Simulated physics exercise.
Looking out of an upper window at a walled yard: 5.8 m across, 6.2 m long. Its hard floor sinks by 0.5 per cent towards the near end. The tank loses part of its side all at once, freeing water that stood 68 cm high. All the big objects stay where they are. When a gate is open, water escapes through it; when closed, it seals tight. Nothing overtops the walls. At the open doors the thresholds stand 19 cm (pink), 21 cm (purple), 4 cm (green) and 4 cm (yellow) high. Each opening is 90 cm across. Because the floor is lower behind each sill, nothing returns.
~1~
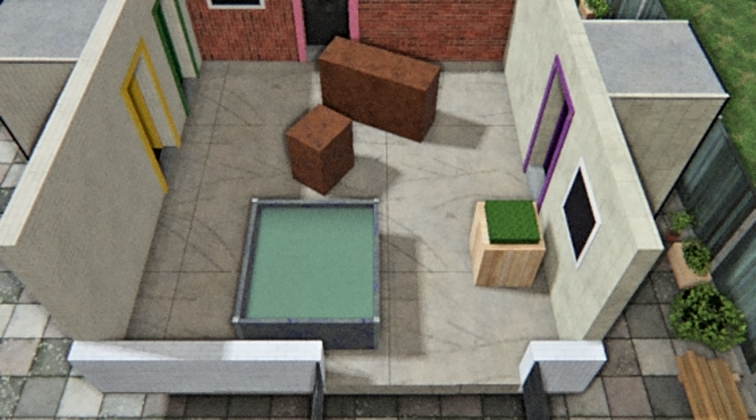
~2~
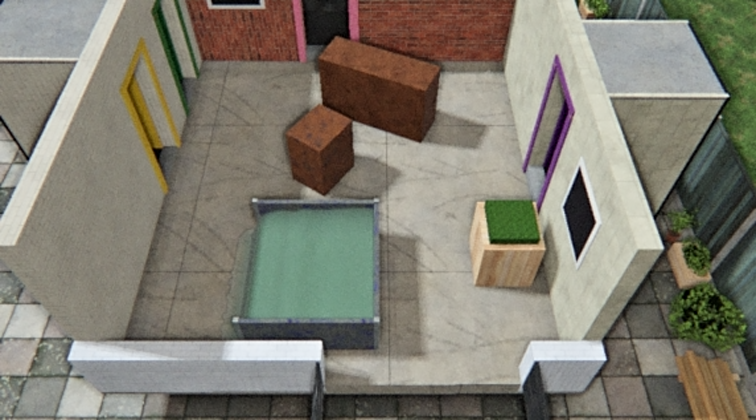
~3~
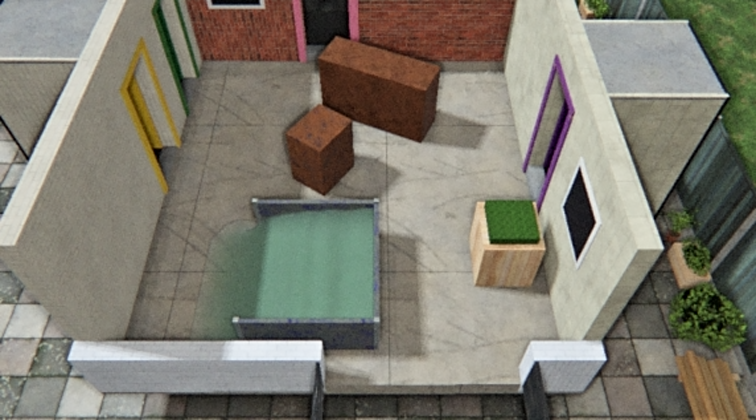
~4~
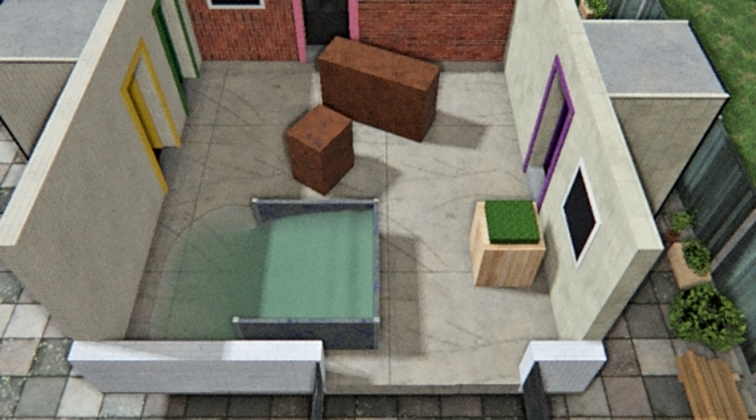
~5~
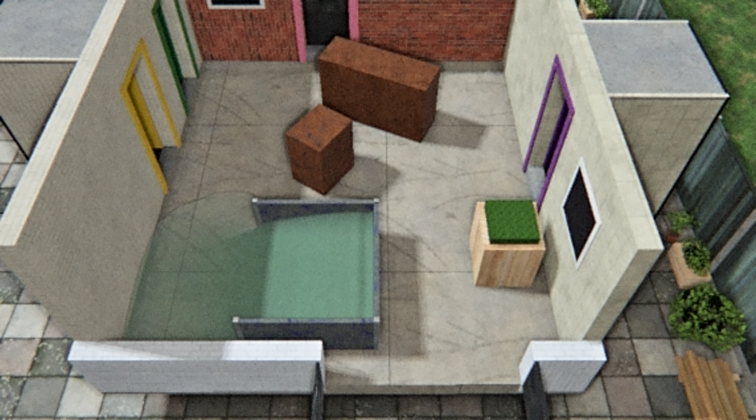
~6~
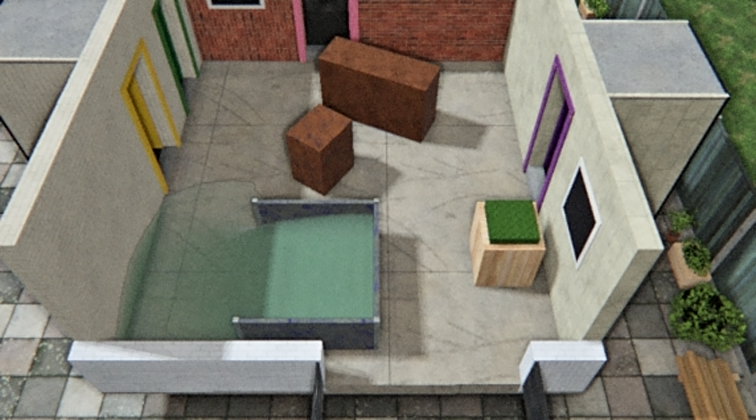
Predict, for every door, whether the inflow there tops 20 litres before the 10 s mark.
Prediction: At the pink door it falls short of 20 litres; at the purple door it falls short of 20 litres; at the green door it tops 20 litres; at the yellow door it tops 20 litres.
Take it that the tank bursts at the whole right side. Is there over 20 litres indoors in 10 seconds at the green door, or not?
Then: Green beyond it.
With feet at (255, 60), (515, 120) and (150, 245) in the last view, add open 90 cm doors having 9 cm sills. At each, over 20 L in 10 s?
Note, doorways in listed order: Goes beyond, stays short, goes beyond.
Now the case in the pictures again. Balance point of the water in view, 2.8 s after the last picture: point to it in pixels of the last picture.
Around (249, 221) in the last picture.
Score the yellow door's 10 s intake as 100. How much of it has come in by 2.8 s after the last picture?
Some 60 in a hundred.
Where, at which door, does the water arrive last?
Purple.
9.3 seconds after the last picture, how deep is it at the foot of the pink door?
Close to 5.5 cm of depth.
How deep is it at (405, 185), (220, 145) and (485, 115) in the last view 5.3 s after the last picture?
In that order: 1, 4 and 3 cm.
Then, 0.7 s after the last picture water covers 20 % of the floor and is deepest (54 cm) near (118, 366); pink door not reached, purple door not reached, green door not reached, yellow door 11 cm at the sill, 1 L in.
Then, 1.5 s after the last picture water covers 30 % of the floor and is deepest (36 cm) near (118, 366); pink door not reached, purple door not reached, green door 5 cm at the sill, 0 L in, yellow door 11 cm at the sill, 19 L in.
Then, 2.8 s after the last picture water covers 50 % of the floor and is deepest (23 cm) near (230, 63); pink door 12 cm at the sill, 0 L in, purple door not reached, green door 6 cm at the sill, 1 L in, yellow door 9 cm at the sill, 44 L in.
Then, 5.3 s after the last picture water covers 70 % of the floor and is deepest (14 cm) near (321, 101); pink door 10 cm at the sill, 0 L in, purple door not reached, green door 9 cm at the sill, 27 L in, yellow door 5 cm at the sill, 62 L in.
Then, 9.3 s after the last picture water covers 95 % of the floor and is deepest (10 cm) near (488, 231); pink door 5 cm at the sill, 0 L in, purple door 3 cm at the sill, 0 L in, green door 7 cm at the sill, 81 L in, yellow door 5 cm at the sill, 73 L in.
